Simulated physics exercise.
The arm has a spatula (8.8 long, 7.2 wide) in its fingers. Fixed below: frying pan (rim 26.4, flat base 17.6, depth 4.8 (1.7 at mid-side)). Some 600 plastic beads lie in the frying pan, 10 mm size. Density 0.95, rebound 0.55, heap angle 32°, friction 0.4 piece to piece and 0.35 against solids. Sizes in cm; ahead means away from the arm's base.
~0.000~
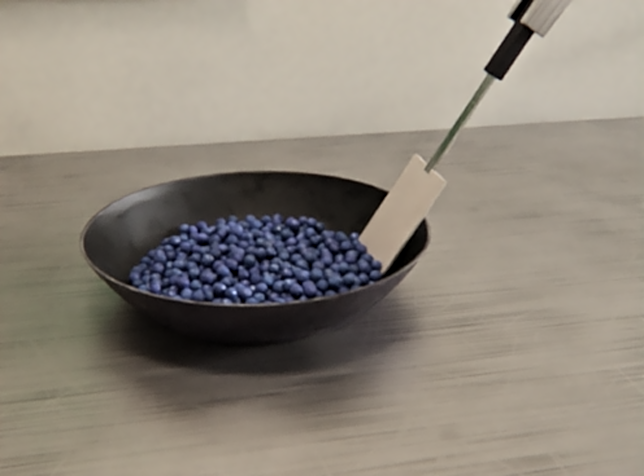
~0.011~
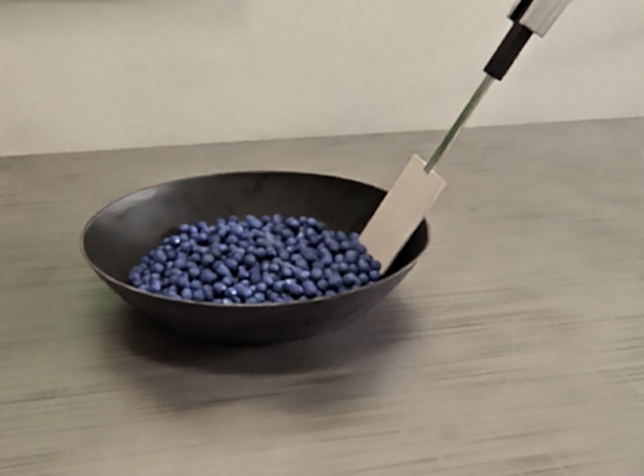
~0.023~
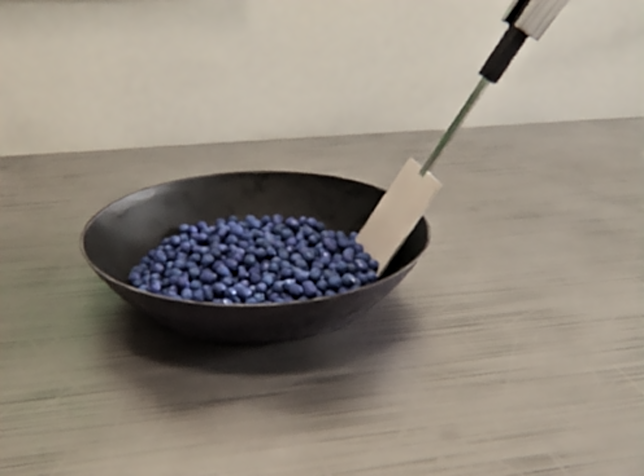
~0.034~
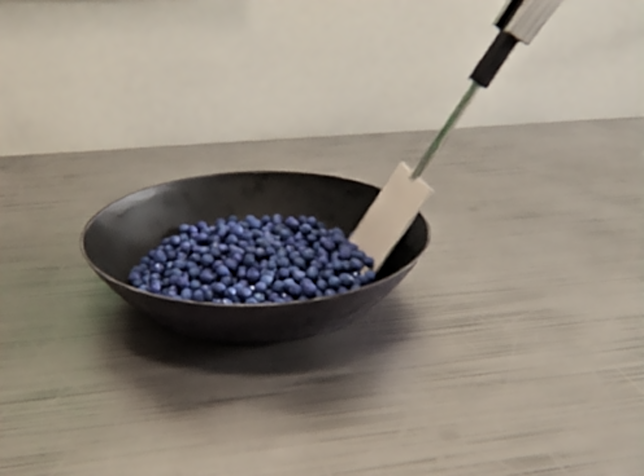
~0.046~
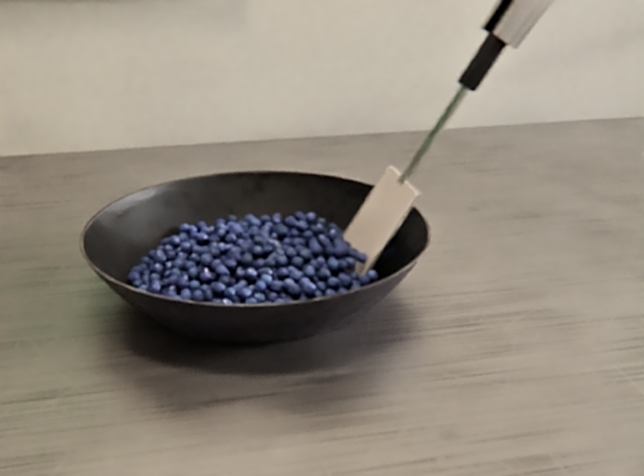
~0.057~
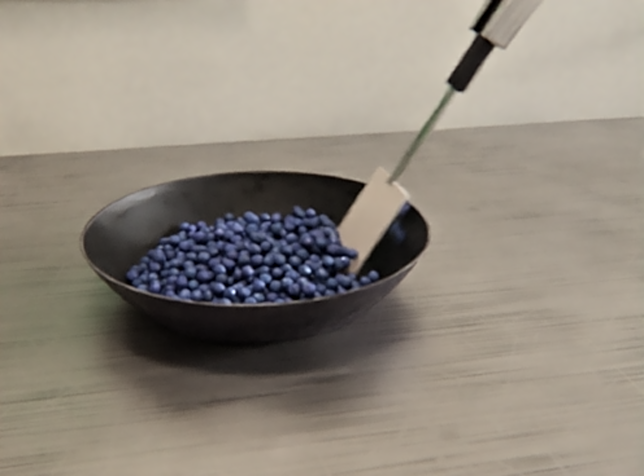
In the video, a spatula held by an arm rests at the right side of a dark pan of blue beads, then slides slowly leftward into the heap, pushing the nearest beads slightly up and to the left.
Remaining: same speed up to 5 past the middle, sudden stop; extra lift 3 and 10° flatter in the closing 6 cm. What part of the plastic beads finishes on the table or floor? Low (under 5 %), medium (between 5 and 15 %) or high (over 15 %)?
Answer: Low; under 5 % of the plastic beads finish on the table or floor.
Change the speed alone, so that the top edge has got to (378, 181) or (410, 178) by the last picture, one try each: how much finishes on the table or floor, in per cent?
About 10 and 0 per cent.
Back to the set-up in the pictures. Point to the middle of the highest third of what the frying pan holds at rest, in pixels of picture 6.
Near (155, 262).
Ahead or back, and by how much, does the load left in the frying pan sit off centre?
Some 4.0 cm ahead.
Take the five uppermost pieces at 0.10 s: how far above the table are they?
Some 8 cm.
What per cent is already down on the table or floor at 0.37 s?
About 0 per cent.
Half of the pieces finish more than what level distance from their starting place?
About 3 cm.
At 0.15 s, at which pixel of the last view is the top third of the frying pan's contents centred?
At about (227, 256).
After 0.10 s, sloping 57°, highest piece 12 above the table; 602 in the frying pan, 3 on the blade or in flight.
After 0.15 s, sloping 53°, highest piece 17 above the table; 602 in the frying pan, 3 on the blade or in flight.
After 0.37 s, sloping 47°, highest piece 12 above the table; 598 in the frying pan, 4 on the table or floor, 3 on the blade or in flight.
After 1.42 s, sloping 47°, highest piece 5 above the table; 598 in the frying pan, 7 on the table or floor.
In the end, 598 in the frying pan, 7 on the table or floor. That is 1 % on the table or floor.
